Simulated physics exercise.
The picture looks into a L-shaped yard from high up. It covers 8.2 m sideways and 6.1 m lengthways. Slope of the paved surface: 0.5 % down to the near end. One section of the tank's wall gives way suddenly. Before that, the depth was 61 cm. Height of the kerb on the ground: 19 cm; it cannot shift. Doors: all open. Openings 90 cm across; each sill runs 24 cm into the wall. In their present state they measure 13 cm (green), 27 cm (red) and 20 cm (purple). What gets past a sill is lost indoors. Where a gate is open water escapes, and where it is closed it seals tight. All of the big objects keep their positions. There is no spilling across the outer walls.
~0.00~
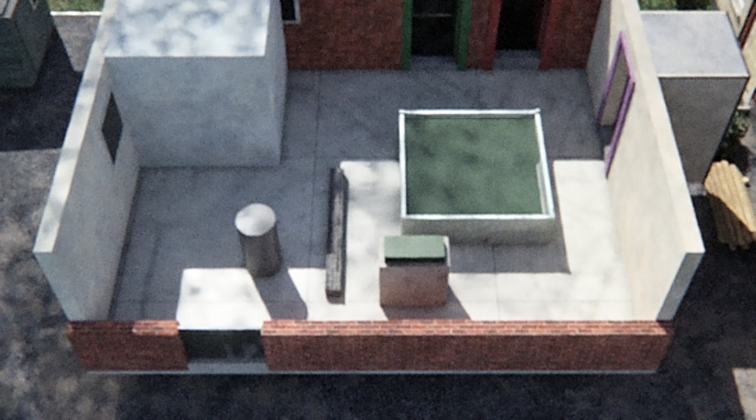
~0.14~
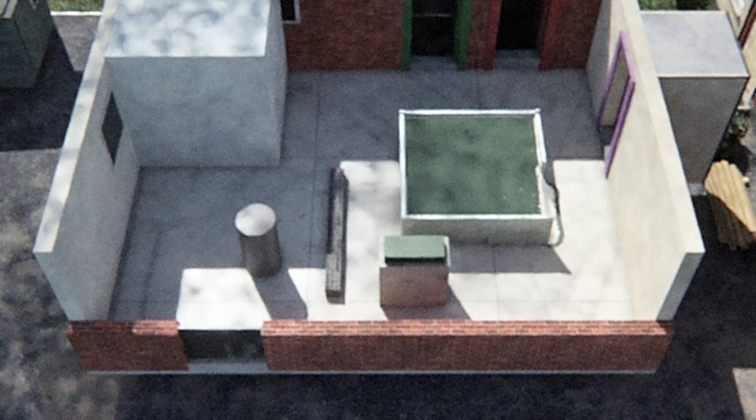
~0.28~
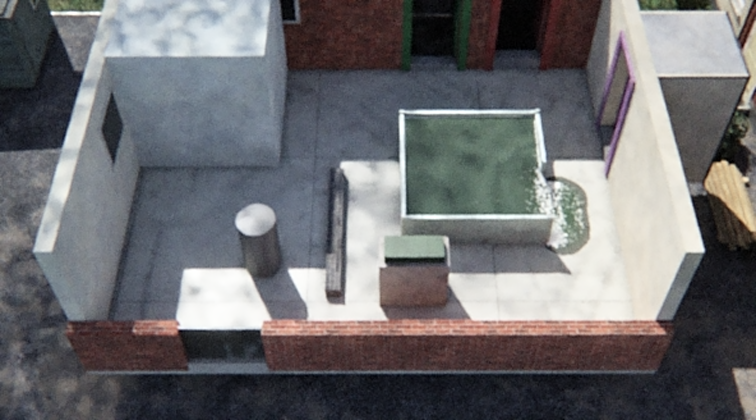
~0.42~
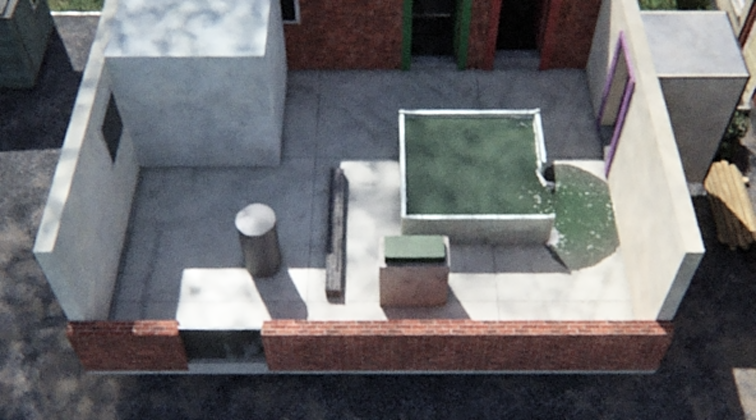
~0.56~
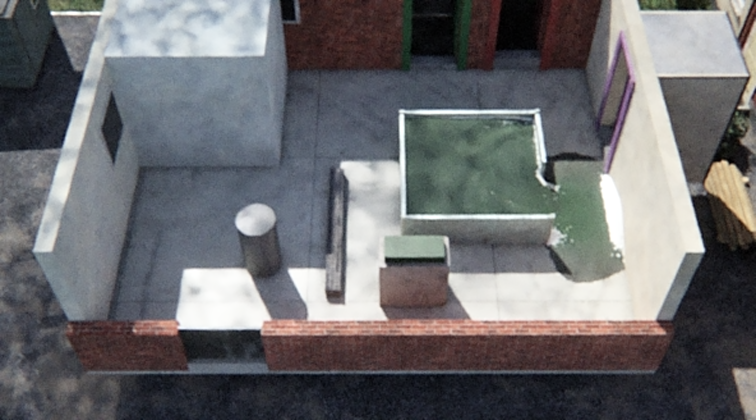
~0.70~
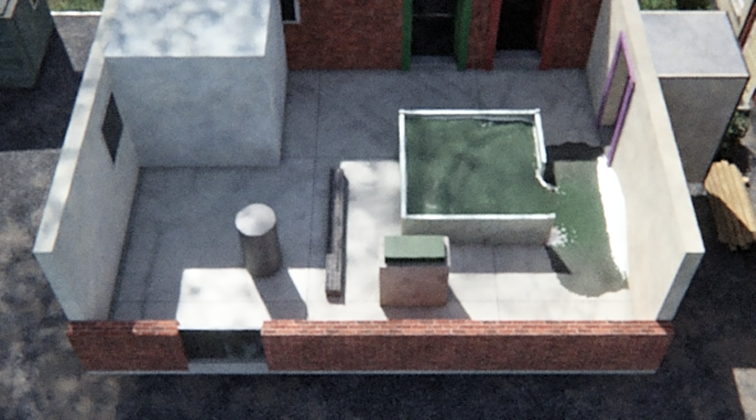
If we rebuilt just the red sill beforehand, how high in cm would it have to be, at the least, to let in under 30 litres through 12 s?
I would say 13 cm at minimum.
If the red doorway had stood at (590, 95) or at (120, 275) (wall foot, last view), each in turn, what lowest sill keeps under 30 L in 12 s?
Around 9.5 and 8.5 cm respectively.
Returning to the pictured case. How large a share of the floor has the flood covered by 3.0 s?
Wet share: Around 35 %.
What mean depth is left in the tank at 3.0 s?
32 cm, roughly.
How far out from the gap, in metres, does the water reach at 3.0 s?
Near 4.2 metres, give or take.
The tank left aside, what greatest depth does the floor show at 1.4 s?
Up to some 48 cm.
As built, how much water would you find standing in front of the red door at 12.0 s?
Roughly 5.5 cm deep.
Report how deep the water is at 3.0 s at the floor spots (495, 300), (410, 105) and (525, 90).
Roughly 5, 0 and 8 cm, in turn.
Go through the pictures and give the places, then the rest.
In the first frame, still water, 61 cm deep, in the tank at (473, 165); the red door at (522, 29) is dry.
In the second frame, the gap is at (542, 207), the front 0.3 m out at (558, 222); the back of the tank holds 61 cm.
In the third frame, water pours out at (542, 208) and has run 0.7 m, to (583, 205); about 11 cm deep outside, 61 cm at the back.
In the fourth frame, the gap is at (542, 208), the front 1.2 m out at (617, 233); the back of the tank holds 61 cm.
In the fifth frame, the gap is at (542, 208), the front 1.3 m out at (604, 167); the back of the tank holds 61 cm.
In the sixth frame, water pours out at (542, 207) and has run 1.5 m, to (627, 285); about 9 cm deep outside, 60 cm at the back; the red door at (522, 29), 3.5 m from the gap, is still 2.2 m from the nearest water.
After 1.4 s water covers 10 % of the floor, deepest (48 cm) near (612, 225); it has not reached the red door.
After 3.0 s water covers 35 % of the floor, deepest (37 cm) near (636, 349); 22 cm at the red door, 0 litres in over its 27 cm sill.
After 12.0 s water covers 95 % of the floor, deepest (14 cm) near (102, 349); 6 cm at the red door, 0 litres in over its 27 cm sill.
At the red door as built, the water arrived by 2.2 s and peaked near 22 cm at 3.0 s.
Run again over the same 12 s with other heights there, 41 litres in over 12 cm, 9 litres over 16.5 cm. The limit of 30 litres is kept from about 13 cm up.
